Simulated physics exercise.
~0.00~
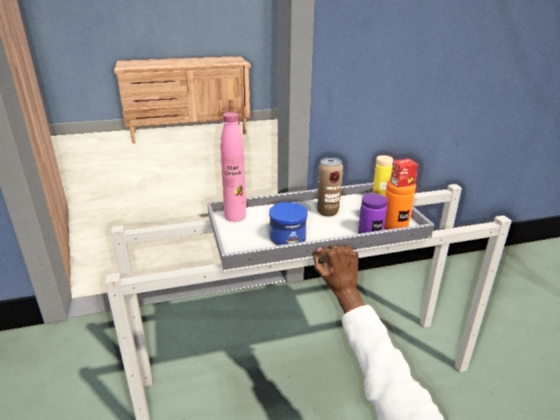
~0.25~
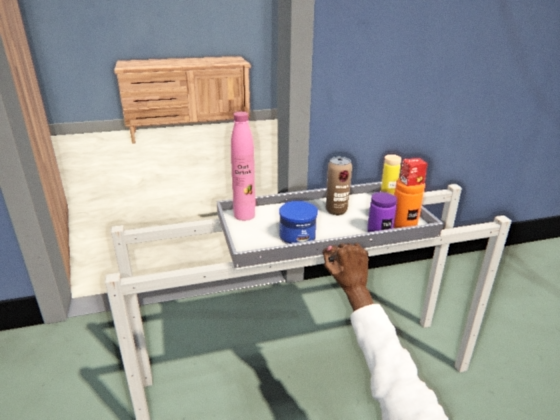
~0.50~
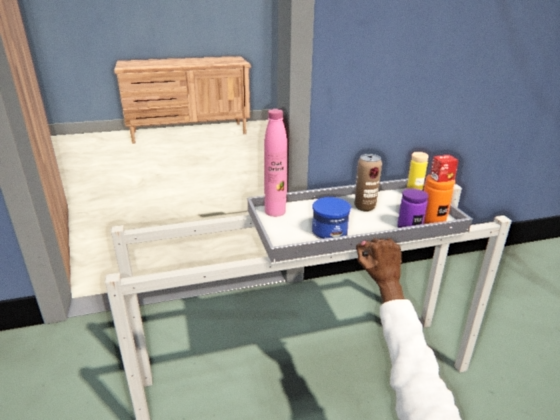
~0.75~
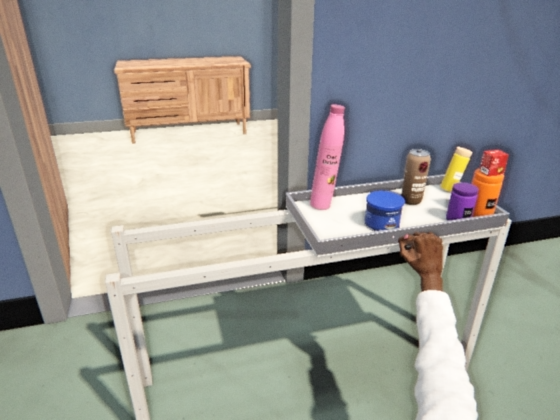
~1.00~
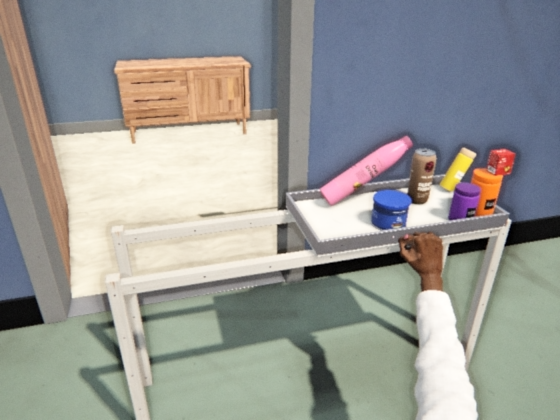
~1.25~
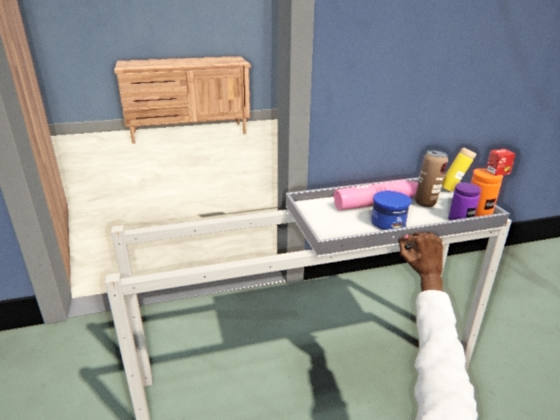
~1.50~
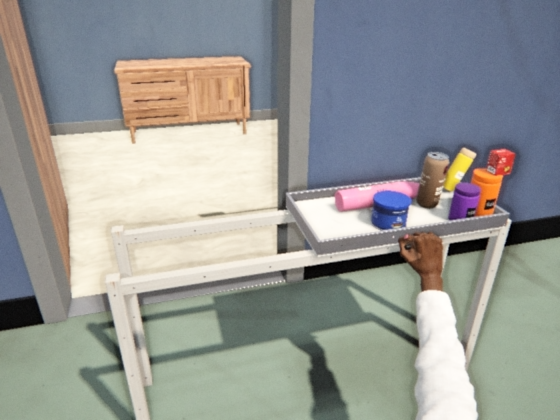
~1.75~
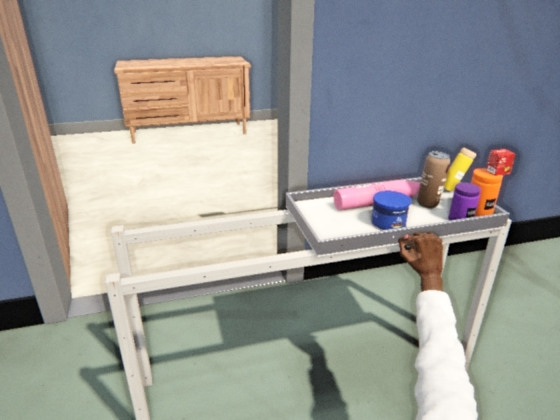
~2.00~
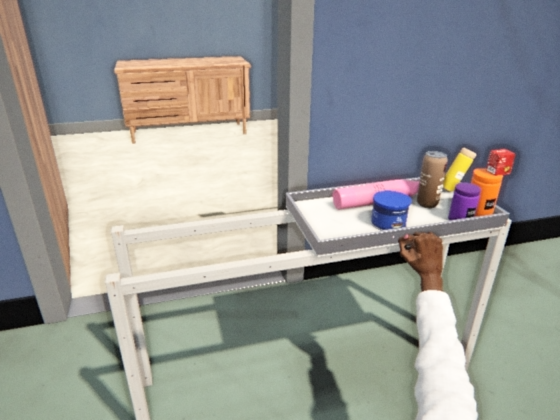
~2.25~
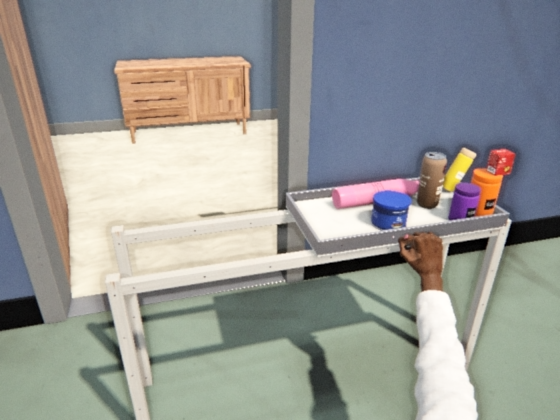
The clip shows a hand moving with a tray of bottles, jars and other containers as it slides right along a white frame and stops at the end, where the tall pink bottle tips over and lies on the tray while the yellow shaker is left leaning.
